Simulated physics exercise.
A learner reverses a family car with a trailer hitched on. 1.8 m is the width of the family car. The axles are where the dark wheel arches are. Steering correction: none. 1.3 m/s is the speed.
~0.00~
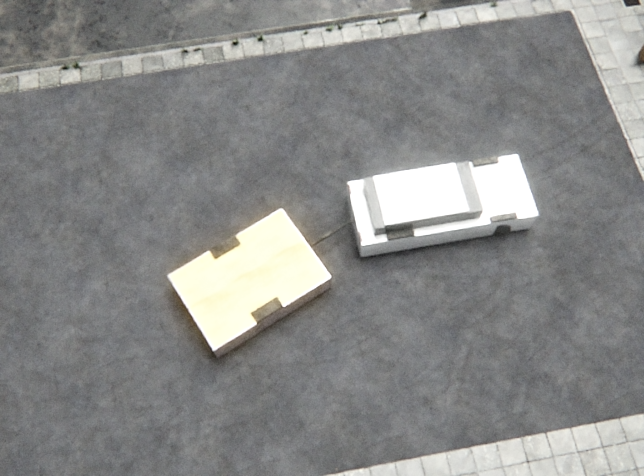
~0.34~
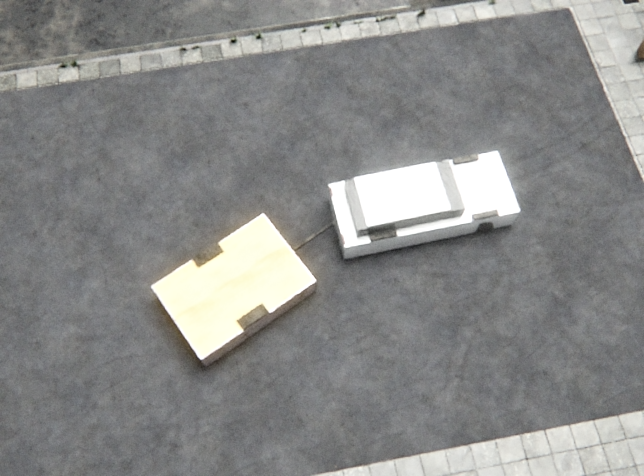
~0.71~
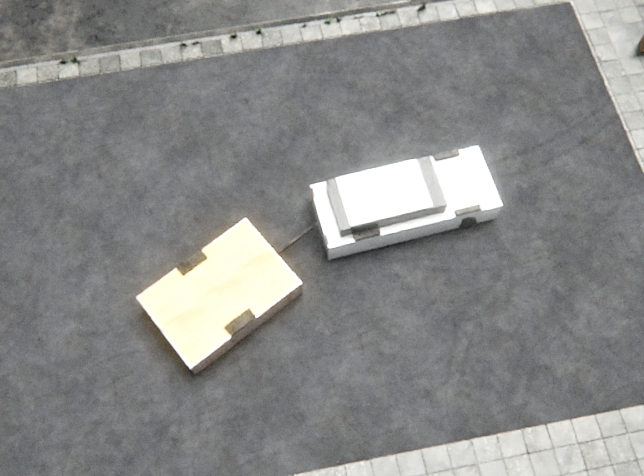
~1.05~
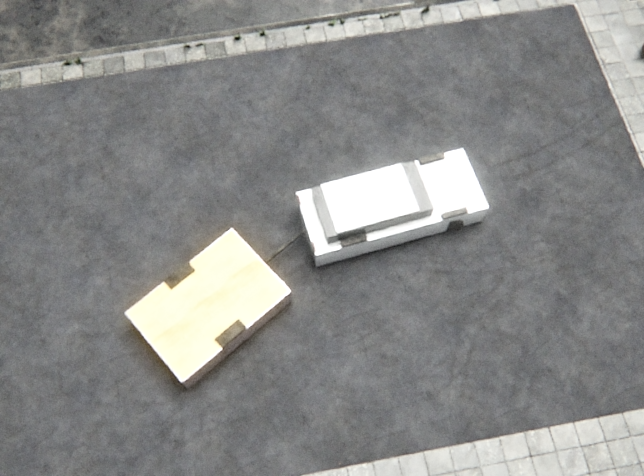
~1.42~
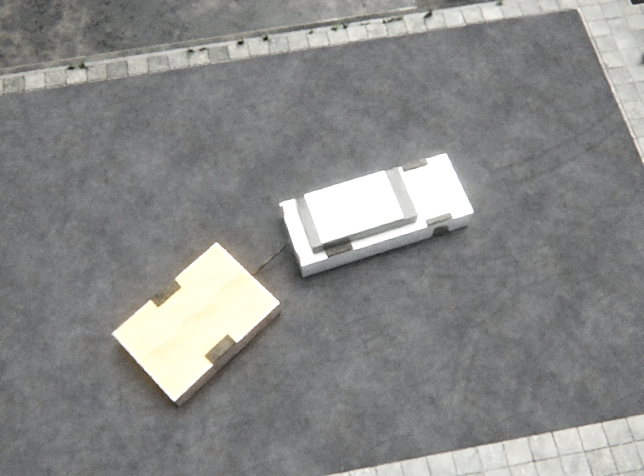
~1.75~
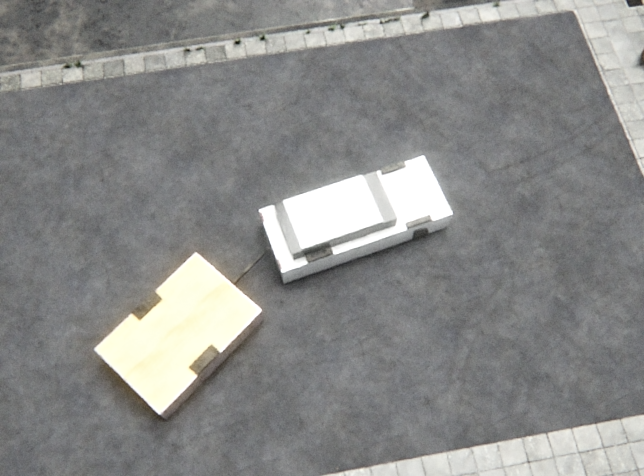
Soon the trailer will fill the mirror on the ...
... right.
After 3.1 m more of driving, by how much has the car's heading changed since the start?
The heading has changed by about 24° since the first picture.
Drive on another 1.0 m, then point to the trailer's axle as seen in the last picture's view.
About (147, 364).
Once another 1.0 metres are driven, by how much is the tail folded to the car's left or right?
Fold: Approx. 30 deg, right side.
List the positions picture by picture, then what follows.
In the first frame, car's middle (447, 190), trailer's axle (246, 278); tail 23° to the car's right; front wheels 12° right.
In the second frame, car's middle (428, 189), trailer's axle (230, 285); tail 24° to the car's right.
In the third frame, car's middle (410, 186), trailer's axle (216, 292); tail 25° to the car's right.
In the fourth frame, car's middle (395, 191), trailer's axle (205, 304); tail 26° to the car's right.
In the fifth frame, car's middle (379, 199), trailer's axle (193, 320); tail 27° to the car's right.
In the sixth frame, car's middle (358, 203), trailer's axle (175, 332); tail 28° to the car's right.
By 2.6 s, the tail is 31° to the car's right, the car has turned 15° and the trailer's axle is at (147, 364) of the last picture.
By 3.4 s, the tail is 36° to the car's right, the car has turned 19° and the trailer's axle is at (124, 398) of the last picture.
By 4.2 s, the tail is 42° to the car's right, the car has turned 24° and the trailer's axle is at (106, 435) of the last picture.
By 5.0 s, the tail is 50° to the car's right, the car has turned 29° and the trailer's axle is at (97, 472) of the last picture.
By 5.8 s, the tail is 60° to the car's right, the car has turned 33° and the trailer's axle is out of the picture; it has jack-knifed.
